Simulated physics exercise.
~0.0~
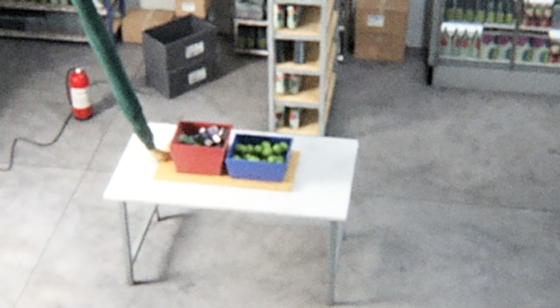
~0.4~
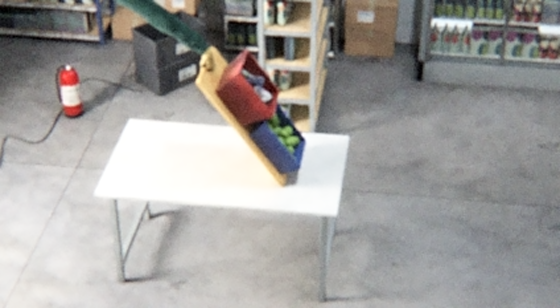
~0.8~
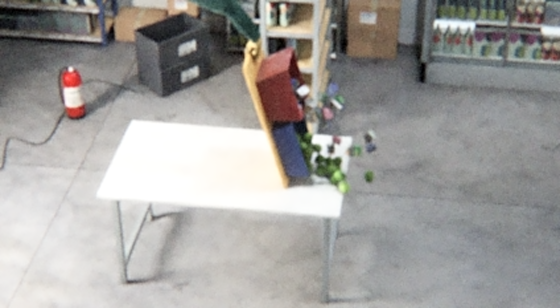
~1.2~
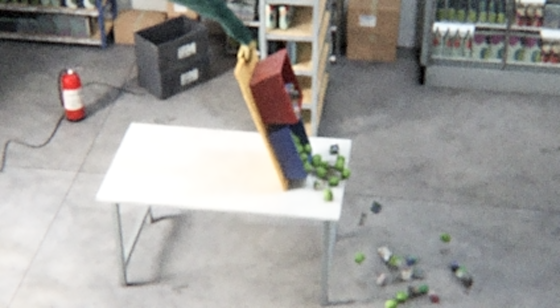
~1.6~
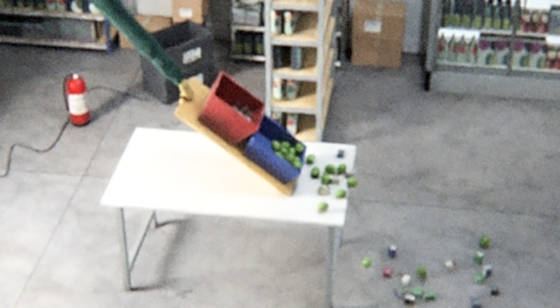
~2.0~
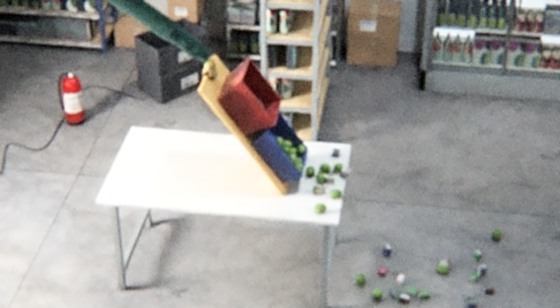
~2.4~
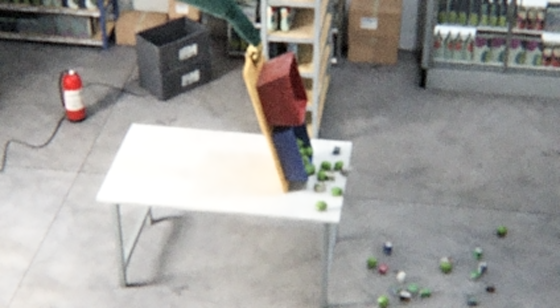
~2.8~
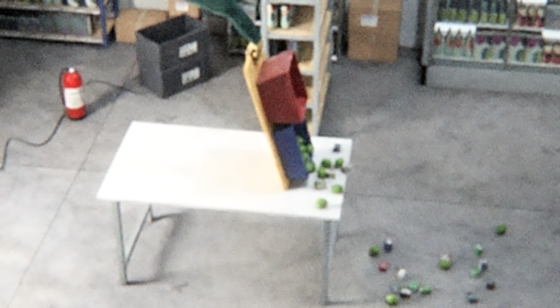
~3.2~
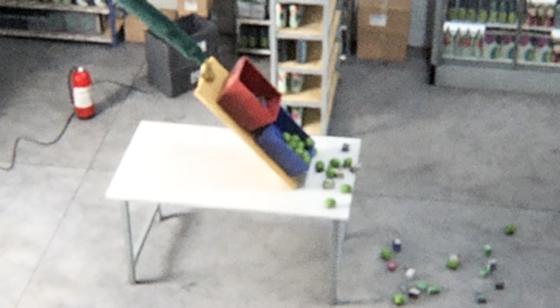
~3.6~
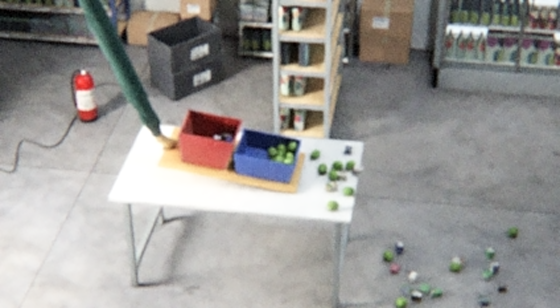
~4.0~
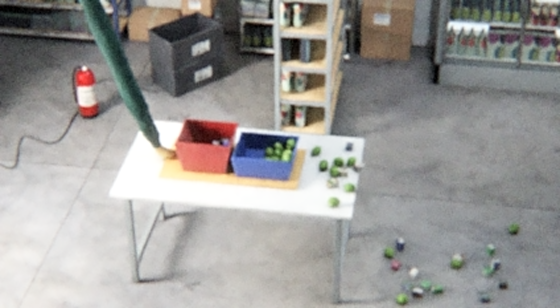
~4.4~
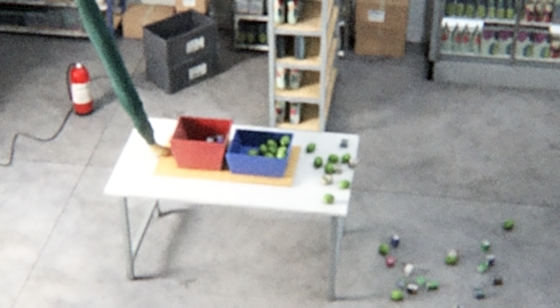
In a warehouse-like room with a concrete floor and stocked shelves, a white table is seen from above through a slightly swaying camera. On it lies a wooden board carrying a red tub of small cartons on the left and a blue tub of green items on the right. A green arm lifts the board's left end until it stands steeply, and items from both tubs spill onto the table's right end and the floor. The arm lowers the board partway, raises it steeply again with little further change, then lays it flat, leaving both tubs partly emptied and items scattered.
